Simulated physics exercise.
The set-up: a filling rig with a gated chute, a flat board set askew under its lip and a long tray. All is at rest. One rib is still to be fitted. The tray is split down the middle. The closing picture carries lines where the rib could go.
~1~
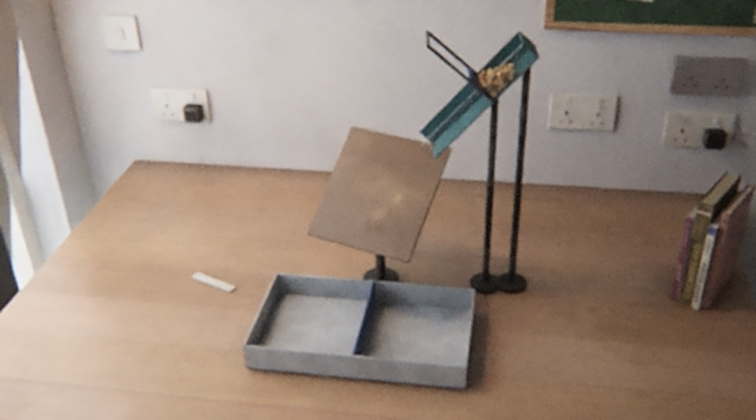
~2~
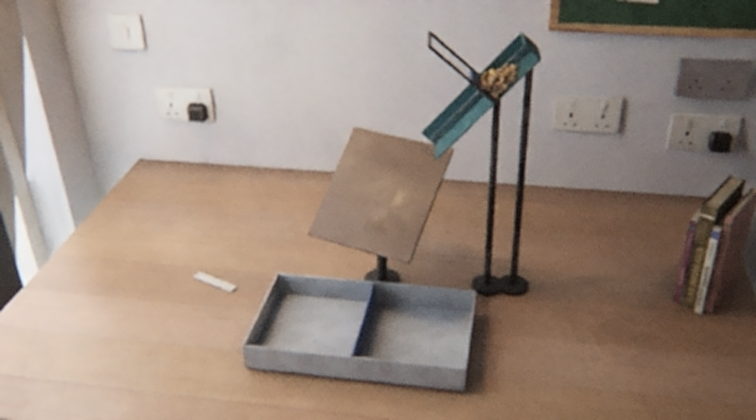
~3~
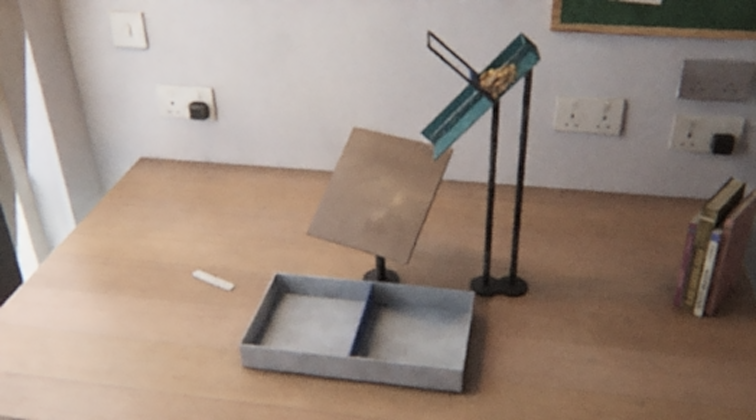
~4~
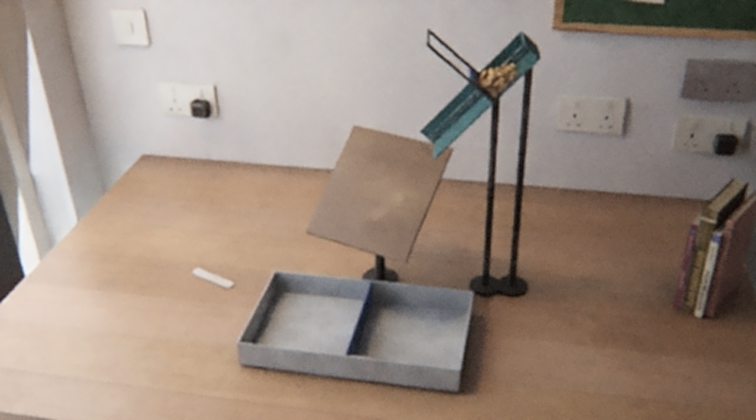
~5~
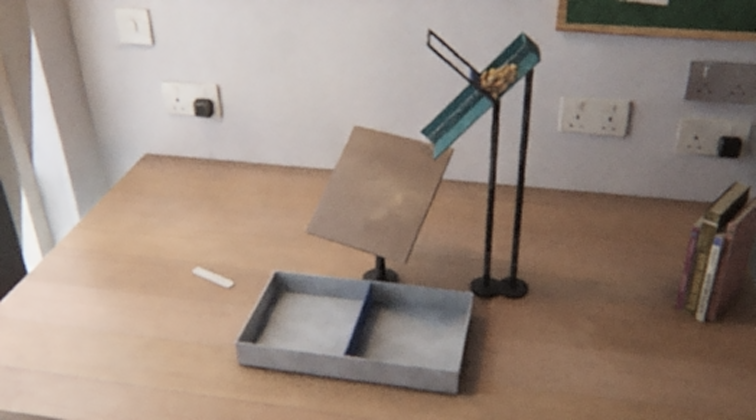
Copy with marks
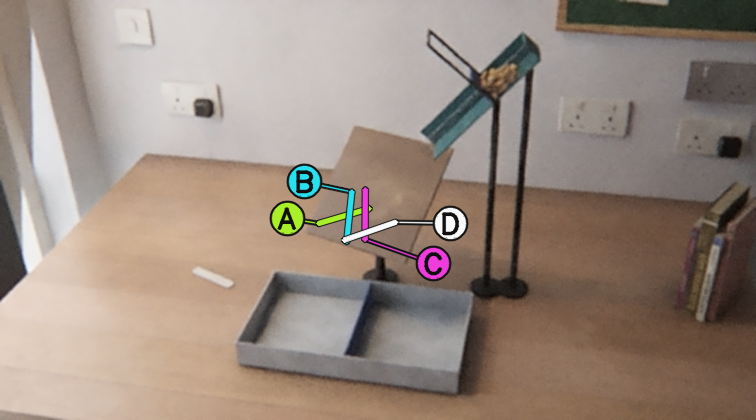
The view drifted very slightly, but nothing on the desk moved: the teal chute held its pale load behind the gate, above a tilted brown board and an empty grey tray with a blue divider.
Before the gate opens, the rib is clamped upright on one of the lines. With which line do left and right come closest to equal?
C beats the others.
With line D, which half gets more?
The left half.
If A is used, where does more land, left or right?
More lands on the left.
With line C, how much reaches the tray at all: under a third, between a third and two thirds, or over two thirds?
Over two thirds.
On the marked copy, line A from (369, 208) to (318, 223); line B from (351, 191) to (346, 241); line C from (365, 189) to (365, 239); line D from (395, 222) to (344, 240).
For line A, of what is caught, all but a few in the left half, only a few in the right.
For line B, of what is caught, all but a few in the left half, a small share in the right.
For line C, of what is caught, close to a third in the left half, close to two thirds in the right.
For line D, of what is caught, all but a few in the left half, only a few in the right.
